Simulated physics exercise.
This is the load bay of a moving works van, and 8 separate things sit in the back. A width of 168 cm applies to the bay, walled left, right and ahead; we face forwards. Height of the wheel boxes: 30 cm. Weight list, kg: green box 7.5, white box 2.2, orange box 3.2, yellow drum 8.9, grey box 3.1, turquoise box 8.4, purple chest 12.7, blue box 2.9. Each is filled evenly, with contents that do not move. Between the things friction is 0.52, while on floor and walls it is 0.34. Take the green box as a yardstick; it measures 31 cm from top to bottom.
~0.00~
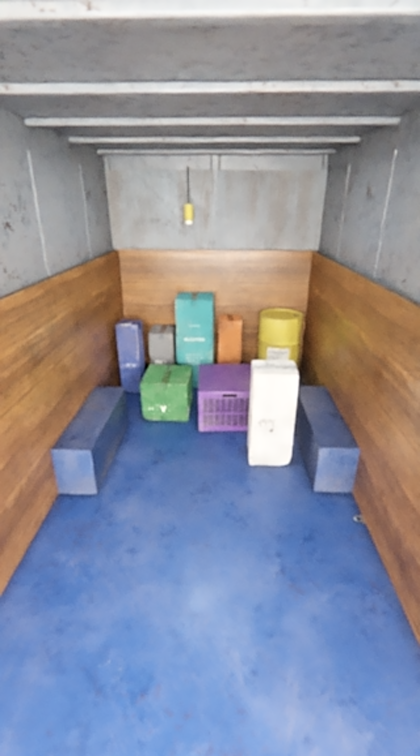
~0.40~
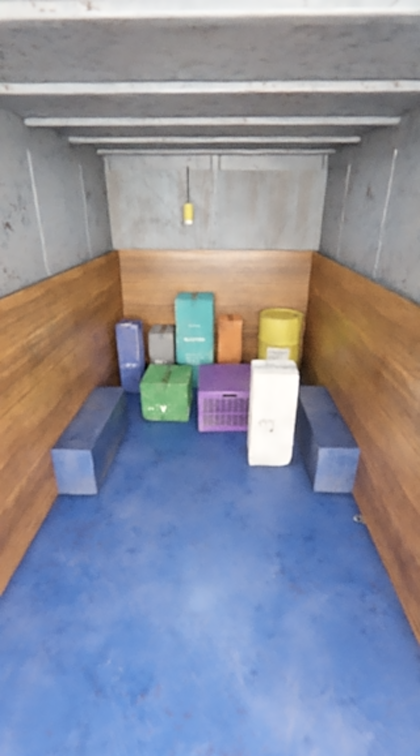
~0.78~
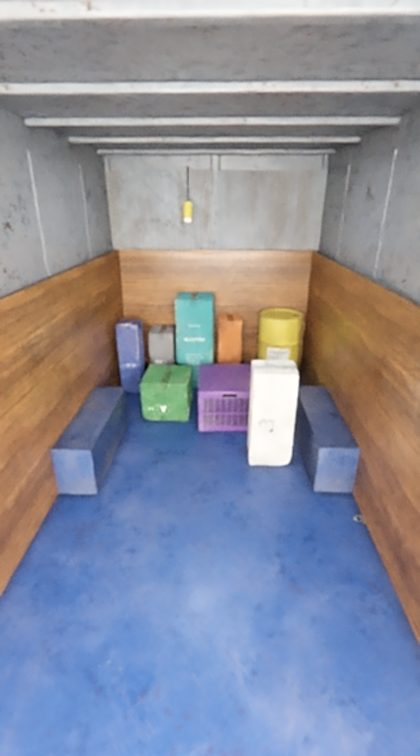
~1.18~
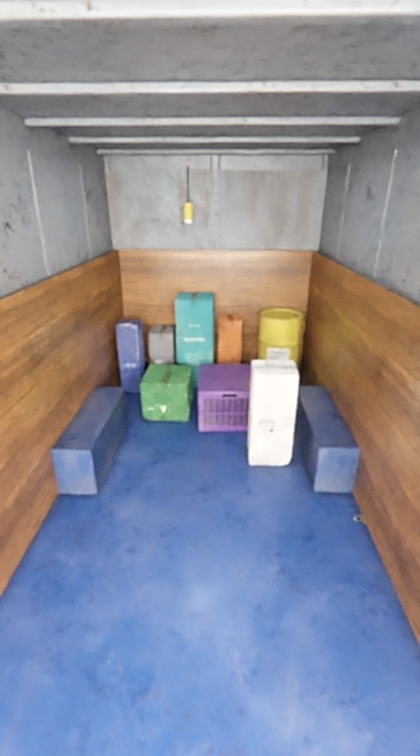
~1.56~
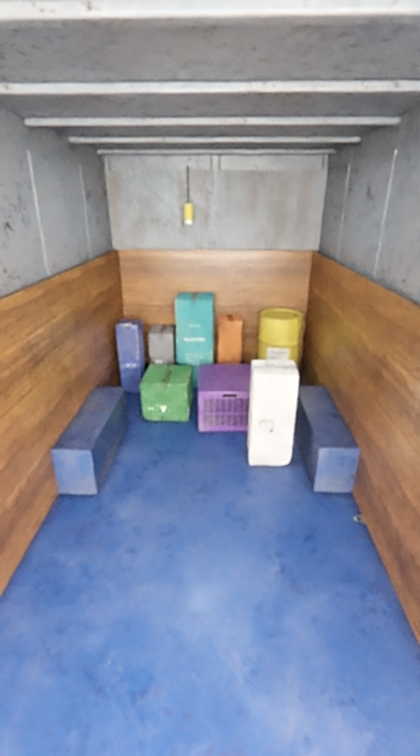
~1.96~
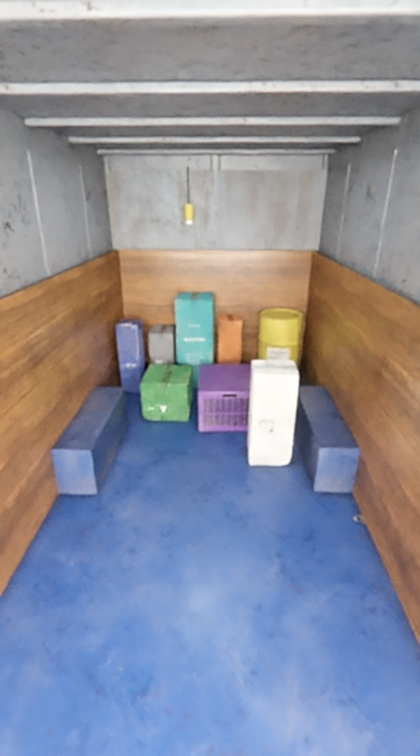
The view looks forward down the load bay of a van, with a blue floor, wood-panelled lower walls and a ribbed grey roof. Blue, grey, turquoise and orange boxes and a yellow drum stand along the back, behind a green box, a purple chest and a tall white box, between blue wheel boxes. The load stays still, while the hanging yellow lamp barely shifts.
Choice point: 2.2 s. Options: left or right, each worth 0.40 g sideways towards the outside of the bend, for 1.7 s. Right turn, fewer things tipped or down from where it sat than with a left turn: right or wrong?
Right.
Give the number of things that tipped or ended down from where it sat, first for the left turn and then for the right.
Turning left 1, turning right 0.
Turning left. At 2.76 s, load feels 0.40 g right; white box slid 3 cm near (277, 414); green box slid 3 cm near (172, 392); blue box leaning 11°.
After 3.16 s, load feels 0.40 g right; green box slid 16 cm near (189, 392); white box slid 10 cm near (287, 414); blue box leaning 59°.
After 3.36 s, load feels 0.40 g right; green box slid 27 cm near (202, 393); white box slid 10 cm near (287, 414); blue box on its side.
At rest (4.5 s), tipped over in the back, blue box; not toppled but over 15 cm from the start, green box, orange box, grey box, turquoise box and purple chest; the other 2 in place, give or take 15 cm. In the last view, green box near (213, 393), white box near (287, 414).
Turning right instead, nothing is lost, 0 of 8 in all.
